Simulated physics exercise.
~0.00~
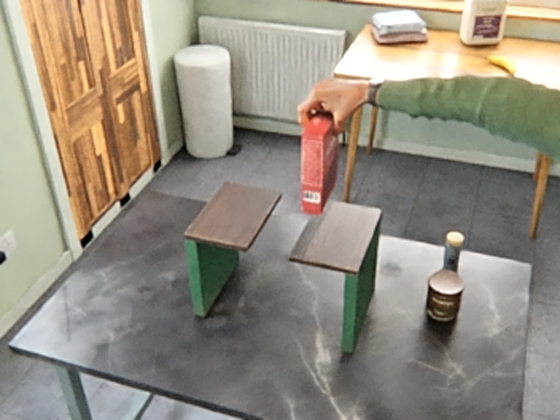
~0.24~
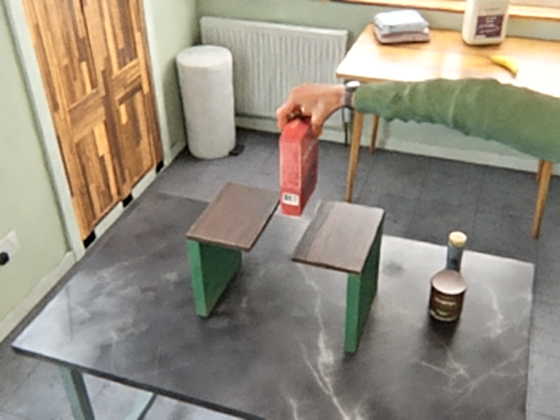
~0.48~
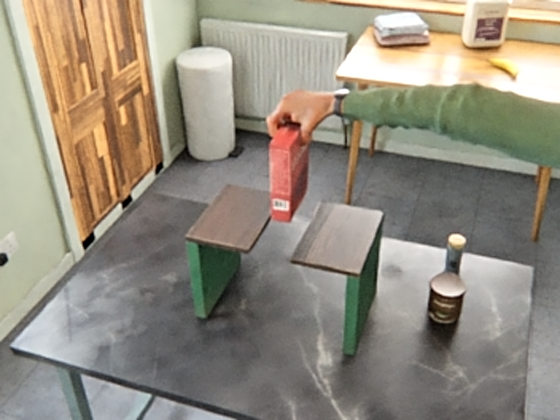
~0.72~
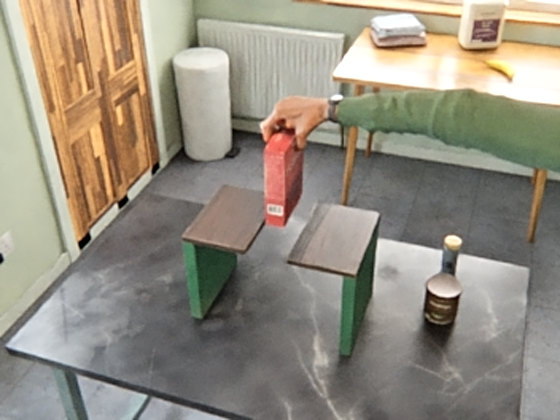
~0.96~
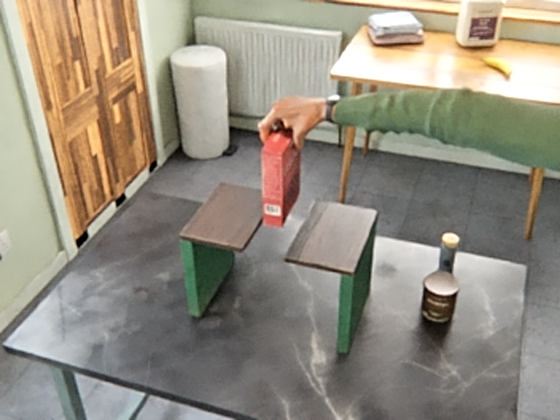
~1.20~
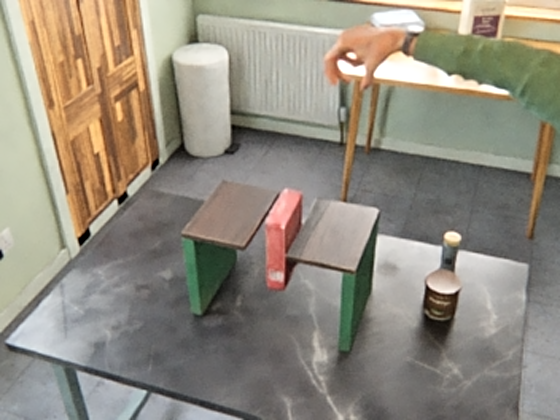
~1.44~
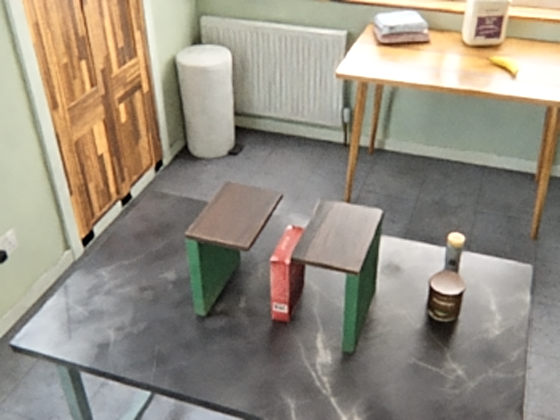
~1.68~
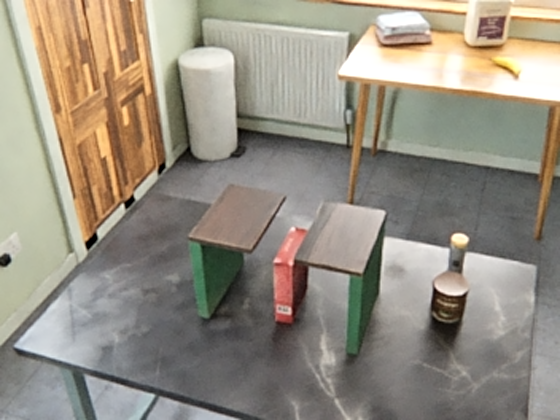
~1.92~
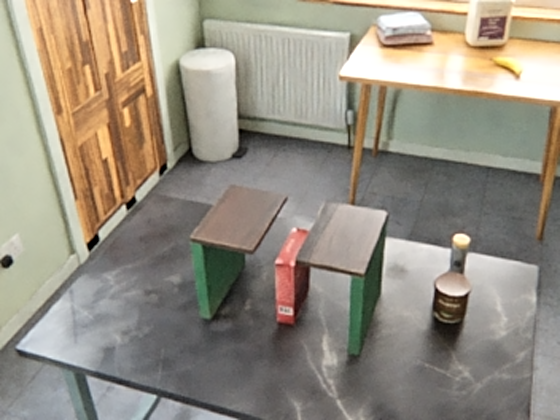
A red packet was held upright by a hand above a stand with a gap in its top, shifted slightly left, and let go; it dropped through the gap and ended up standing on the dark table between the green supports.
